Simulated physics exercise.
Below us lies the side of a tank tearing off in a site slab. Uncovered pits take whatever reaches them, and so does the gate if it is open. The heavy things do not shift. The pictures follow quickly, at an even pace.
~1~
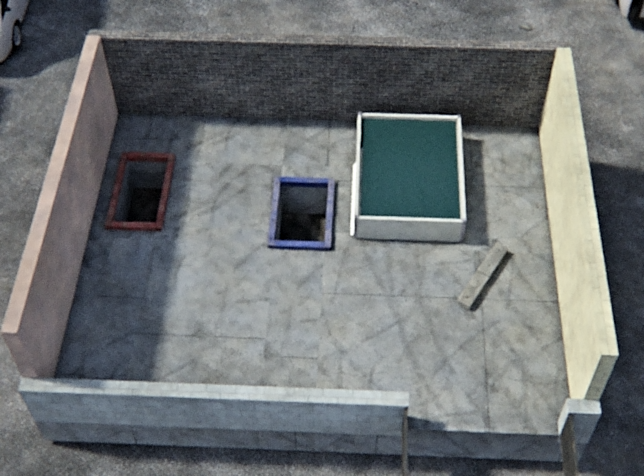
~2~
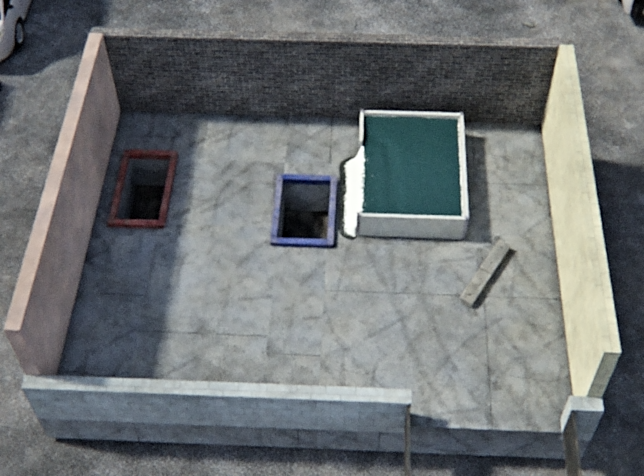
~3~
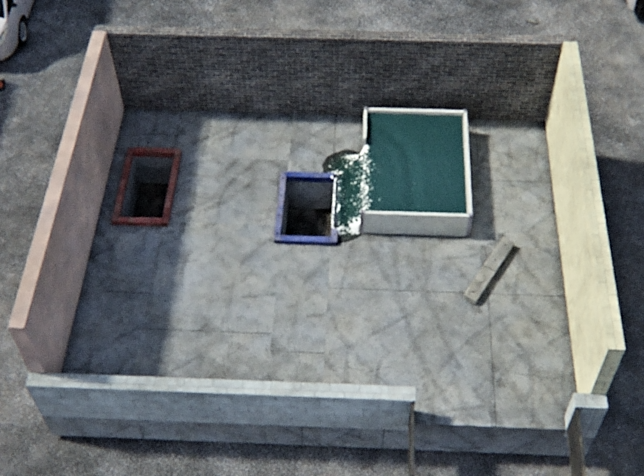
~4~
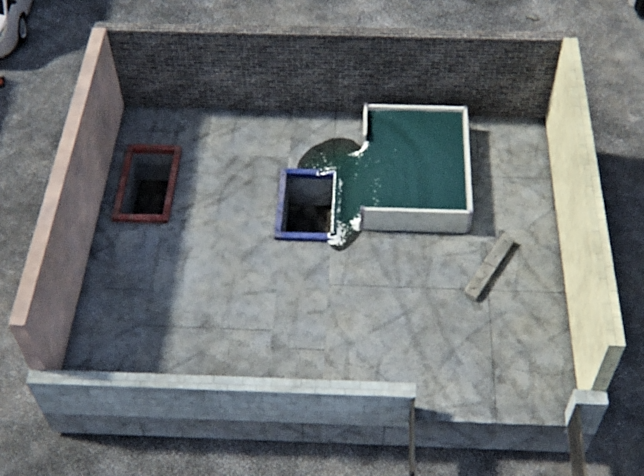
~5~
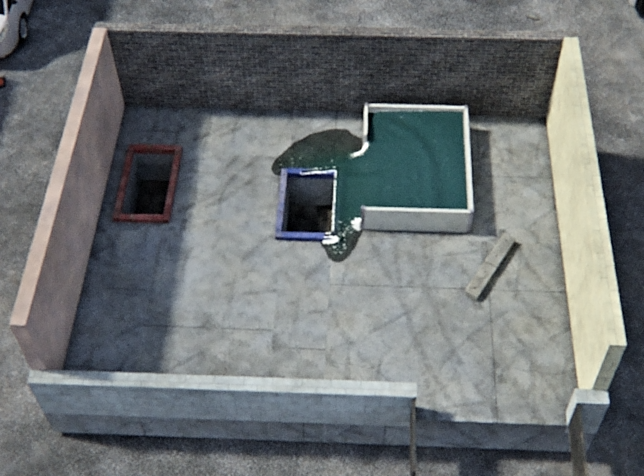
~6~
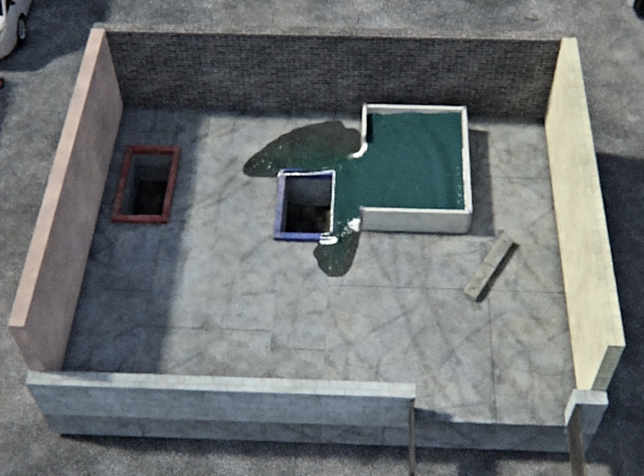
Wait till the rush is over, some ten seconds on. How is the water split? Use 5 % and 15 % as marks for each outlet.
The gate takes under 5 %; the blue pit takes over 15 %; the red pit takes under 5 %.
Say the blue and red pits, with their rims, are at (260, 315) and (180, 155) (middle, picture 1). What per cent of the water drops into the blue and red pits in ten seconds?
Per cent: Blue 2, red 10.
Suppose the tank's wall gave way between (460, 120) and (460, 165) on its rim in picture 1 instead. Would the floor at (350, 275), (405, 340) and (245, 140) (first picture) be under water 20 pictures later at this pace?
As listed: Not flooded, clear, dry.
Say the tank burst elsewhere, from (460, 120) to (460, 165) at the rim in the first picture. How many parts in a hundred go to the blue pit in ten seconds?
Roughly, in per cent: Blue 0.
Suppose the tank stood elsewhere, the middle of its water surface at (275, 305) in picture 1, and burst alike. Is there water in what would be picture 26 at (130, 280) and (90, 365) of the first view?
One after the other: Wet, flooded.
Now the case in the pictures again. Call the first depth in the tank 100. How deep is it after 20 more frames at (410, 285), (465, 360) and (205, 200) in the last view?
About 2, 0 and 2 per cent.
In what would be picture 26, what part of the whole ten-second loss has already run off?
Some 85 per cent.
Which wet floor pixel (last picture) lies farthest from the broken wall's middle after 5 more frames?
Close to (180, 141).
A moment on, water covers 15 % of the floor; the gate 0 %, the blue pit 13 %, the red pit 0 %.
Next, water covers 25 % of the floor; the gate 0 %, the blue pit 21 %, the red pit 0 %.
Then, water covers 35 % of the floor; the gate 0 %, the blue pit 27 %, the red pit 0 %.
Later, water covers 45 % of the floor; the gate 1 %, the blue pit 30 %, the red pit 0 %.
In the end, water covers 70 % of the floor; the gate 2 %, the blue pit 30 %, the red pit 0 %.
